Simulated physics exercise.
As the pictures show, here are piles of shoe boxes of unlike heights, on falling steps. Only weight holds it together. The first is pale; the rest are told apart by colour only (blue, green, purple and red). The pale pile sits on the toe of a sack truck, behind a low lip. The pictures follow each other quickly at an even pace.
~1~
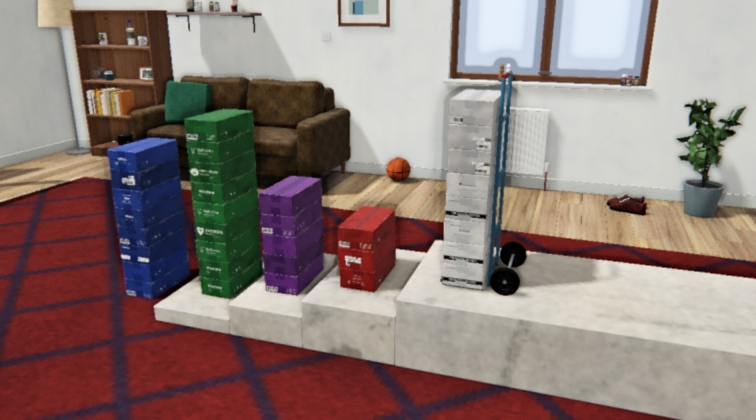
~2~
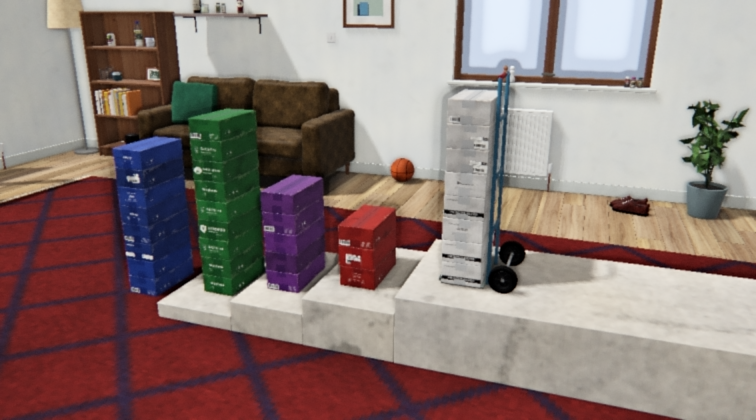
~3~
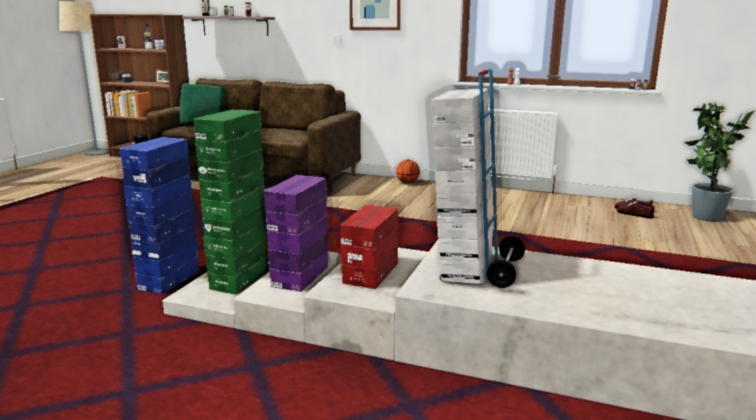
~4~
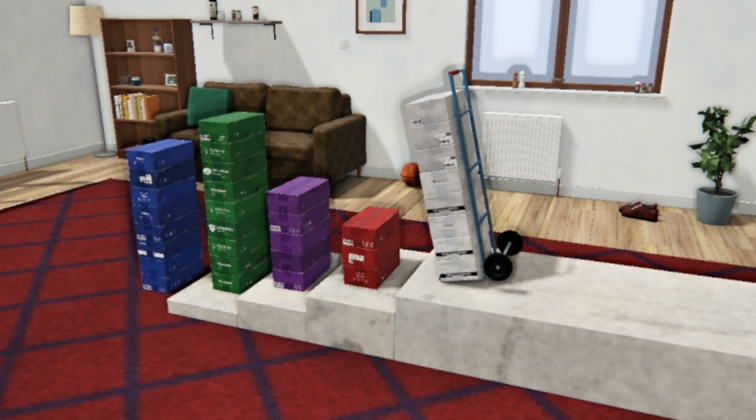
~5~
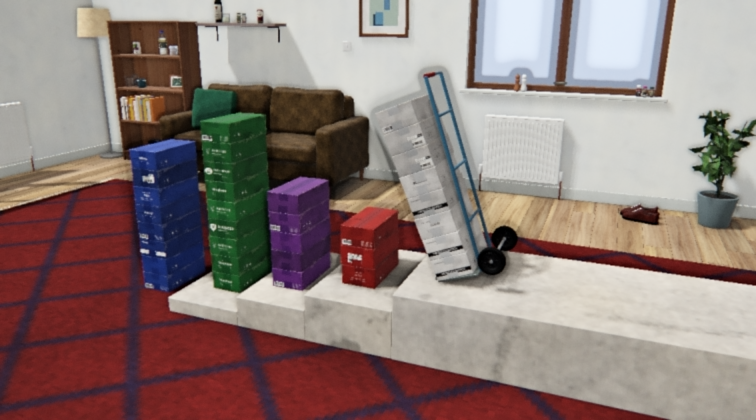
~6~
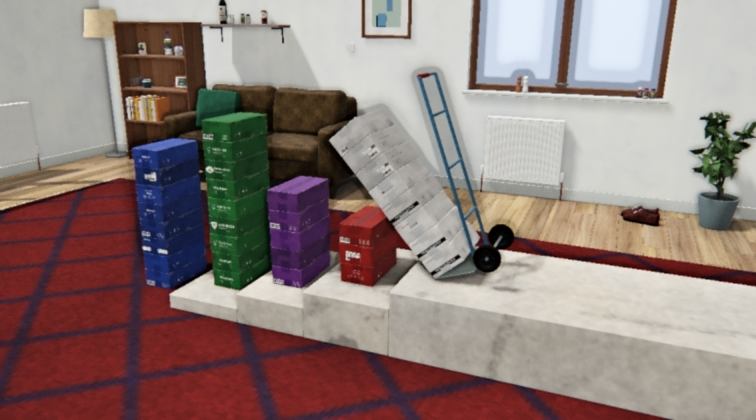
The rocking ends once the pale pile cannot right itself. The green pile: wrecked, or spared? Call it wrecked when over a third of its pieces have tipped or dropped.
It mostly stays up.
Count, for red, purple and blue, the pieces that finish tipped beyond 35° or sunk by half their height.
Pile by pile, red 0, purple 0, blue 0.
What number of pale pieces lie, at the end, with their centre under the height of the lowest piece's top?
2 of them.
Shortly afterwards, 8 of the pale pile down; none of the 9 green boxes down (0 of 25 in all colours); top green box unmoved.
Next, 8 of the pale pile down; none of the 9 green boxes down (0 of 25 in all colours); top green box a little from its place; top purple box tilted clearly.
In the end, 8 of the pale pile down; none of the 9 green boxes down (0 of 25 in all colours); top green box unmoved; top purple box a little from its place. From the last view, middles, top green box near (235, 126), top purple box near (293, 193).
